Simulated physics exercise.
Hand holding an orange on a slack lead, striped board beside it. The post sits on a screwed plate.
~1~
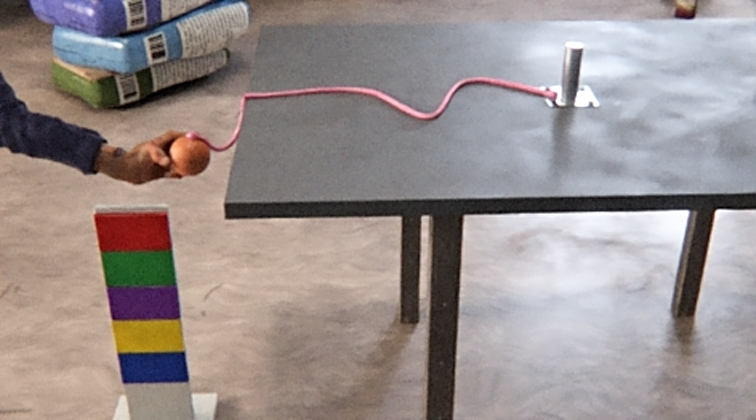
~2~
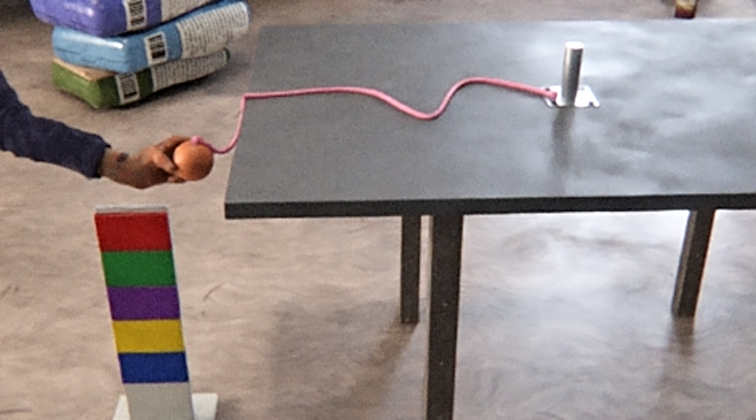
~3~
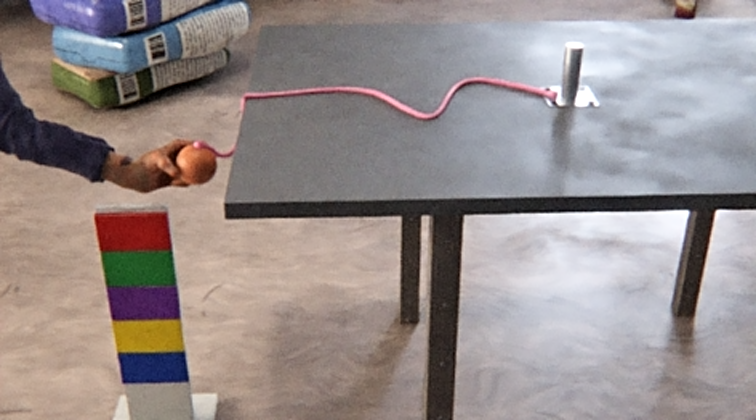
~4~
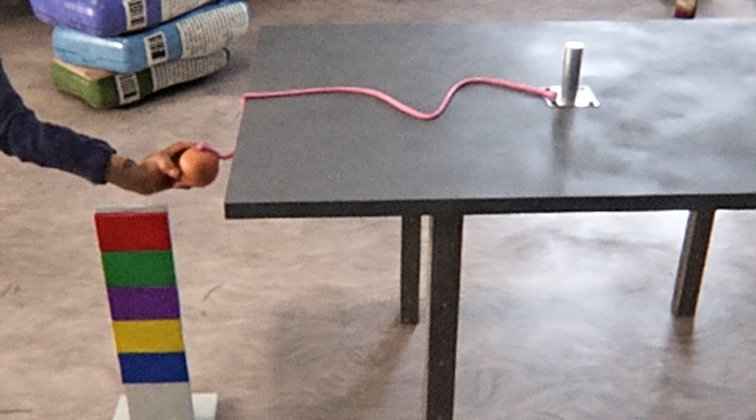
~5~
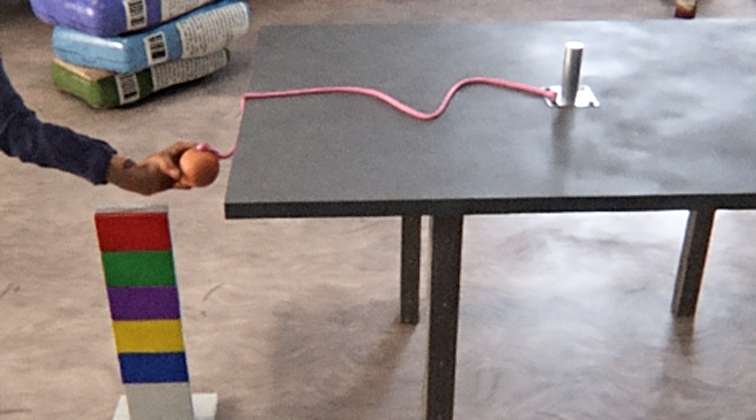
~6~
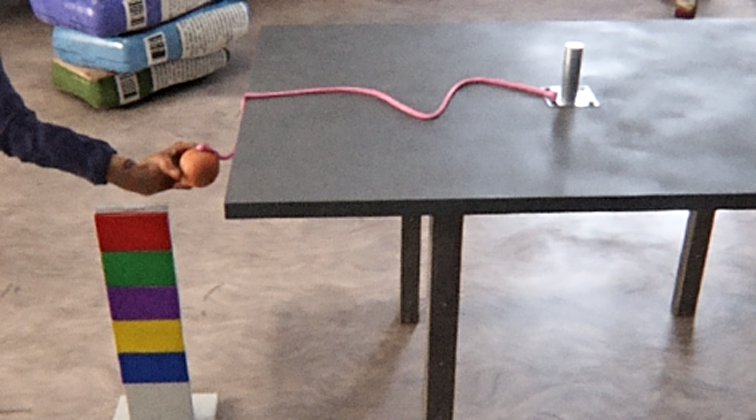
Hand holding an orange ball on a slack pink cord, shifting slightly right toward a dark table beside a striped board.
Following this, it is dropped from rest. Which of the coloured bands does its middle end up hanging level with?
It ends up level with the purple band.
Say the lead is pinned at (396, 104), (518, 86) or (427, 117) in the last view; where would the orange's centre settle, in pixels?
Taking them in turn, I'd expect around (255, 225), (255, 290) and finally (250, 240).
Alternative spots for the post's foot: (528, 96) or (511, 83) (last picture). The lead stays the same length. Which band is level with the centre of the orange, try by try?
In turn, yellow and then yellow.
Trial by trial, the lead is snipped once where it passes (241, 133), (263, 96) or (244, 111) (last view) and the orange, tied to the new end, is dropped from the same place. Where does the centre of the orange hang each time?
First (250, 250), then (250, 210), then (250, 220).
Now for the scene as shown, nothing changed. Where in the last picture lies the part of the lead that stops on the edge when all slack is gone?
Pixel (348, 90).
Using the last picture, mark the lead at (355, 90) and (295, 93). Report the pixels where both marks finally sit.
First one: (251, 106); second one: (246, 159).
Early on, orange near (245, 283); level with green.
Midway, orange near (264, 298); level with purple.
Finally, orange near (257, 299); level with purple. Its middle rests at the purple band.
